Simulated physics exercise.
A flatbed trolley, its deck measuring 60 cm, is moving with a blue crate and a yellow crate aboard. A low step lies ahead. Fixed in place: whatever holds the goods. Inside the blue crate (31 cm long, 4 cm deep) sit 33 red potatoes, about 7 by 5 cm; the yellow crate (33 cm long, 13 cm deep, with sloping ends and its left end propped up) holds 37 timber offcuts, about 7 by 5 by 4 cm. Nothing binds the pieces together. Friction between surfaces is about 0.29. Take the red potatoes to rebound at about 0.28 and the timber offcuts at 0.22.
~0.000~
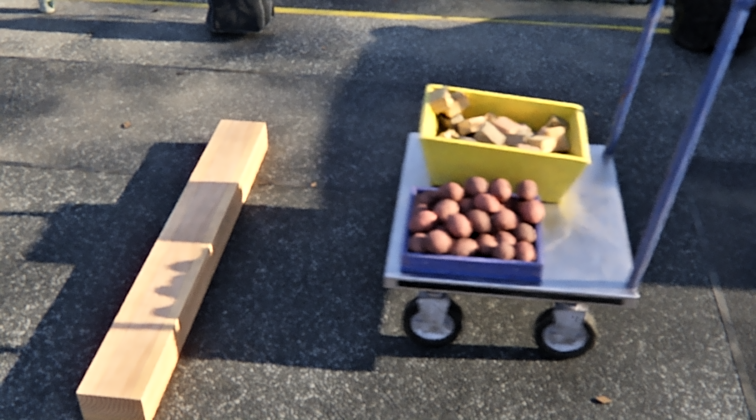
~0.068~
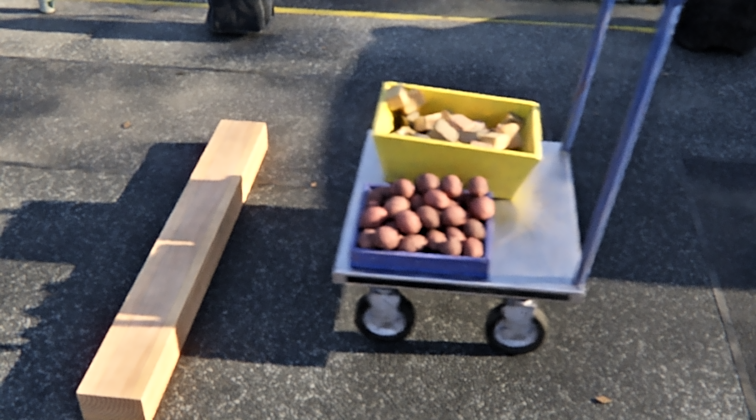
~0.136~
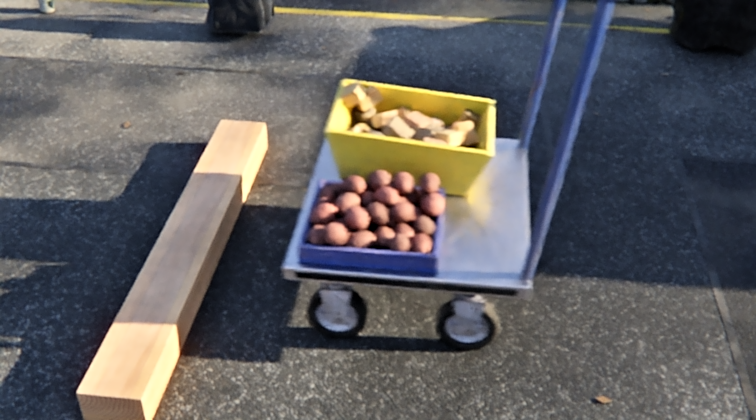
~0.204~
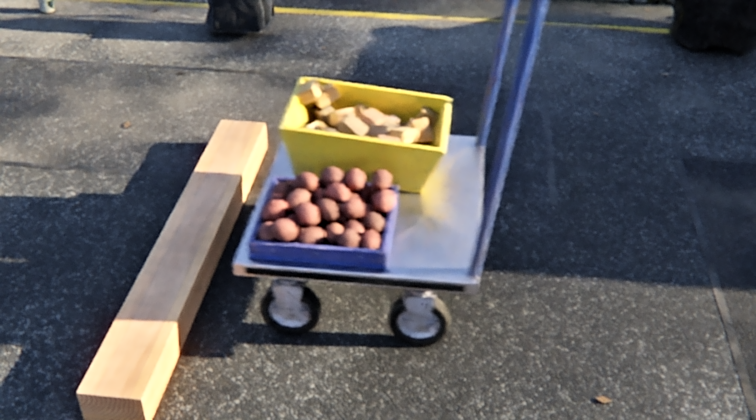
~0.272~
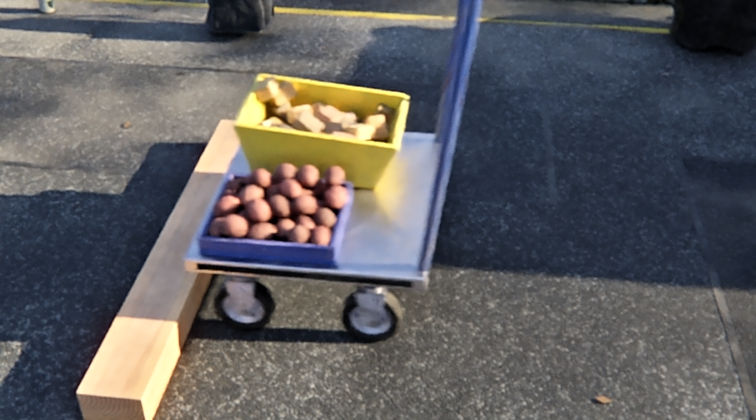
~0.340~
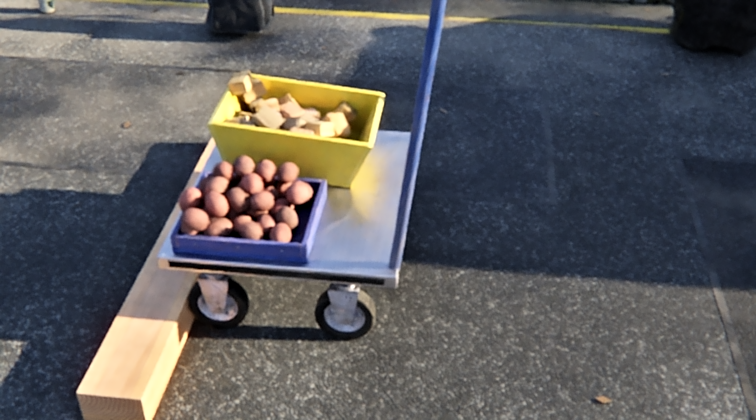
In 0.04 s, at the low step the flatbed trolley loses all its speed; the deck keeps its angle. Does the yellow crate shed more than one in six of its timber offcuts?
No, fewer than one in six.
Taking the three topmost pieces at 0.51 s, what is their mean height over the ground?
On average roughly 48 centimetres up.
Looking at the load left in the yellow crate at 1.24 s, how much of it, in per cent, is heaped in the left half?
Roughly 60%.
After 0.39 s, blue crate 32 in, 1 out and yellow crate 37 in, 0 out.
After 0.51 s, blue crate 27 in, 6 out and yellow crate 37 in, 0 out.
After 0.74 s, blue crate 24 in, 9 out and yellow crate 37 in, 0 out.
Final count (at 1.24 s), blue crate 24 in, 9 out and yellow crate 37 in, 0 out. Asked share, 0 of 37, 0 per cent.
